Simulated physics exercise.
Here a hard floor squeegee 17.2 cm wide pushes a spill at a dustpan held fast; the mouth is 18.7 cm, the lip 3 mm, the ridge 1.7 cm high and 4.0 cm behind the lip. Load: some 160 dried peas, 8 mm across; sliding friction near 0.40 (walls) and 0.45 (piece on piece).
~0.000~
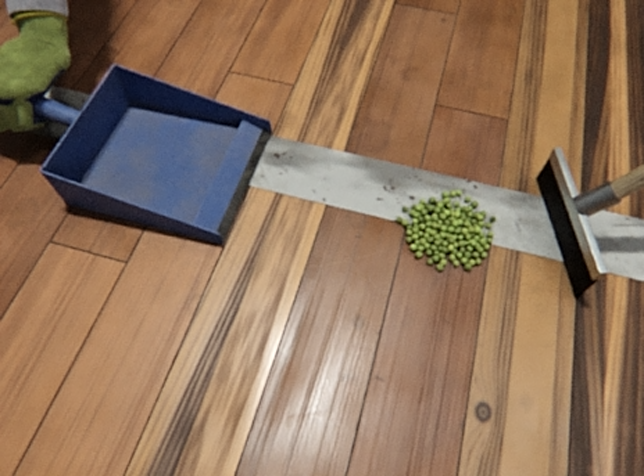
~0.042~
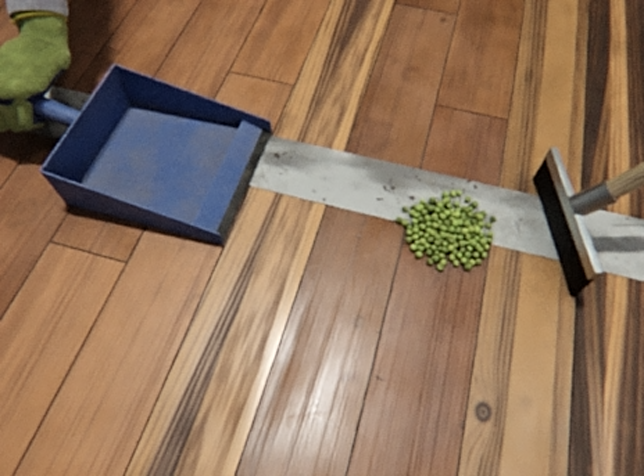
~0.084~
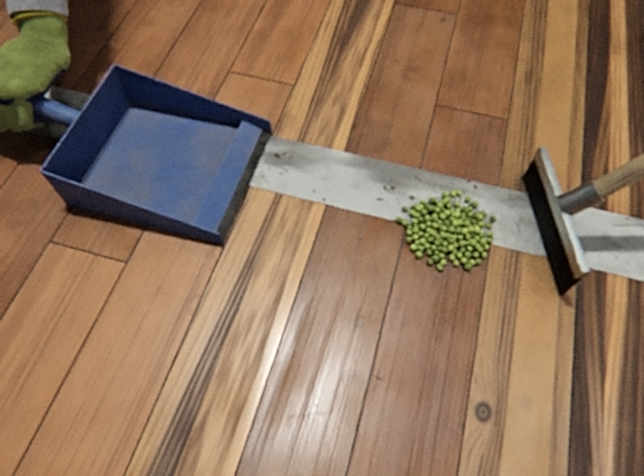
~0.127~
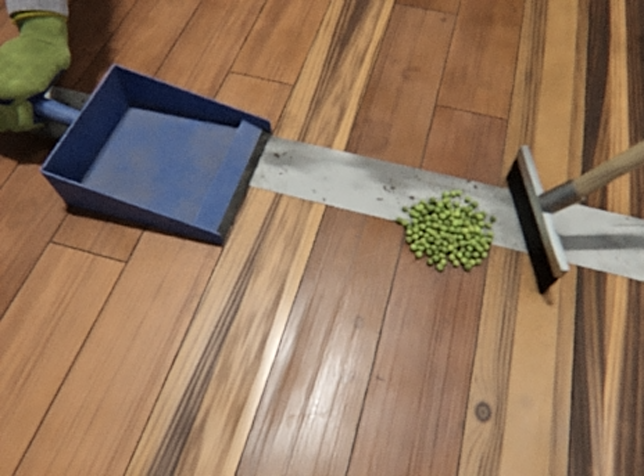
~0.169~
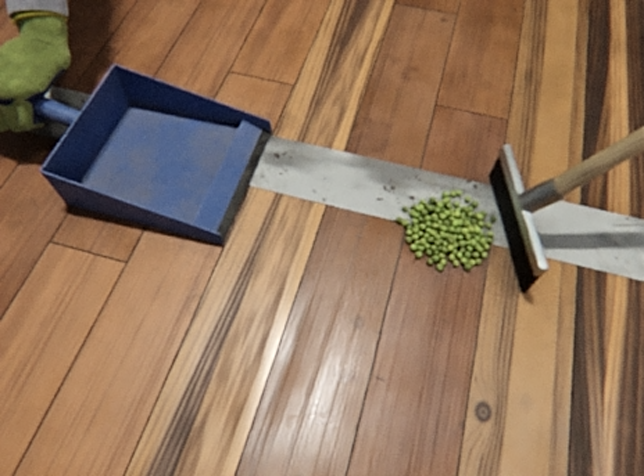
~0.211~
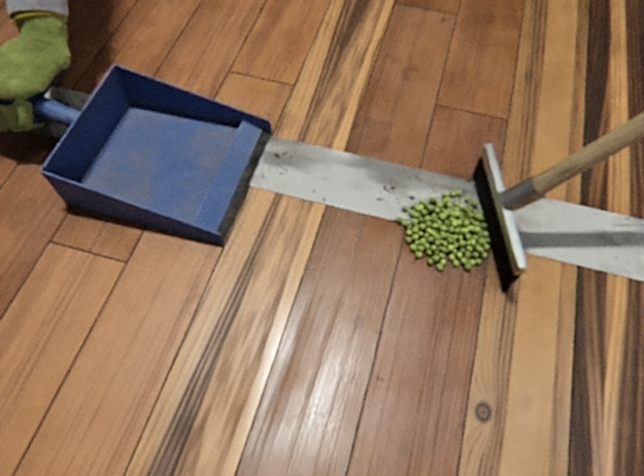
Green-gloved hand holding a blue dustpan still on a wooden floor as a squeegee slides left up to a pile of green peas.
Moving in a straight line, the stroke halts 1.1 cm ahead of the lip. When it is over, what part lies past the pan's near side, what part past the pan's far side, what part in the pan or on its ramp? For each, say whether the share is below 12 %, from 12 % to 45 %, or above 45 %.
Near side: A respectable share. Far side: A meagre share. Pan: A meagre share.
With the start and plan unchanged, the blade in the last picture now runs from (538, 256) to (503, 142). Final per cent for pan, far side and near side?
Pan 0; far 0; near 5.
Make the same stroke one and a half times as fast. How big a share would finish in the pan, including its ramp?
It would be around 10 percent.
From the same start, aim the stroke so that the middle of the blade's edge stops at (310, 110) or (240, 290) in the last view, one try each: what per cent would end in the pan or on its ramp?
Roughly 0 % and 5 %.
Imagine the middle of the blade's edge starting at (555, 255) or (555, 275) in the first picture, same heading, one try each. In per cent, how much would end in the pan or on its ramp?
Around 10 percent, then around 5 percent.
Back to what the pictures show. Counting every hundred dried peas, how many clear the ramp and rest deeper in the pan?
Estimate: Close to 0 per cent of the total.
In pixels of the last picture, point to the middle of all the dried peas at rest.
(238, 231) or so.
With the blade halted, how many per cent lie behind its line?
Some 15 per cent.
After 0.47 s, middle of the blade 18 cm from the lip; 0 % over the lip, far side 0 %, near side 10 %.
After 0.65 s, middle of the blade 9 cm from the lip; 0 % over the lip, far side 0 %, near side 25 %.
After 0.94 s, middle of the blade 4 cm from the lip; 5 % over the lip, far side 0 %, near side 40 %.
In the end, at 1.5 s, near side 40 %, far side 0 %, pan 5 %, in front of the lip or behind the blade 55 %.
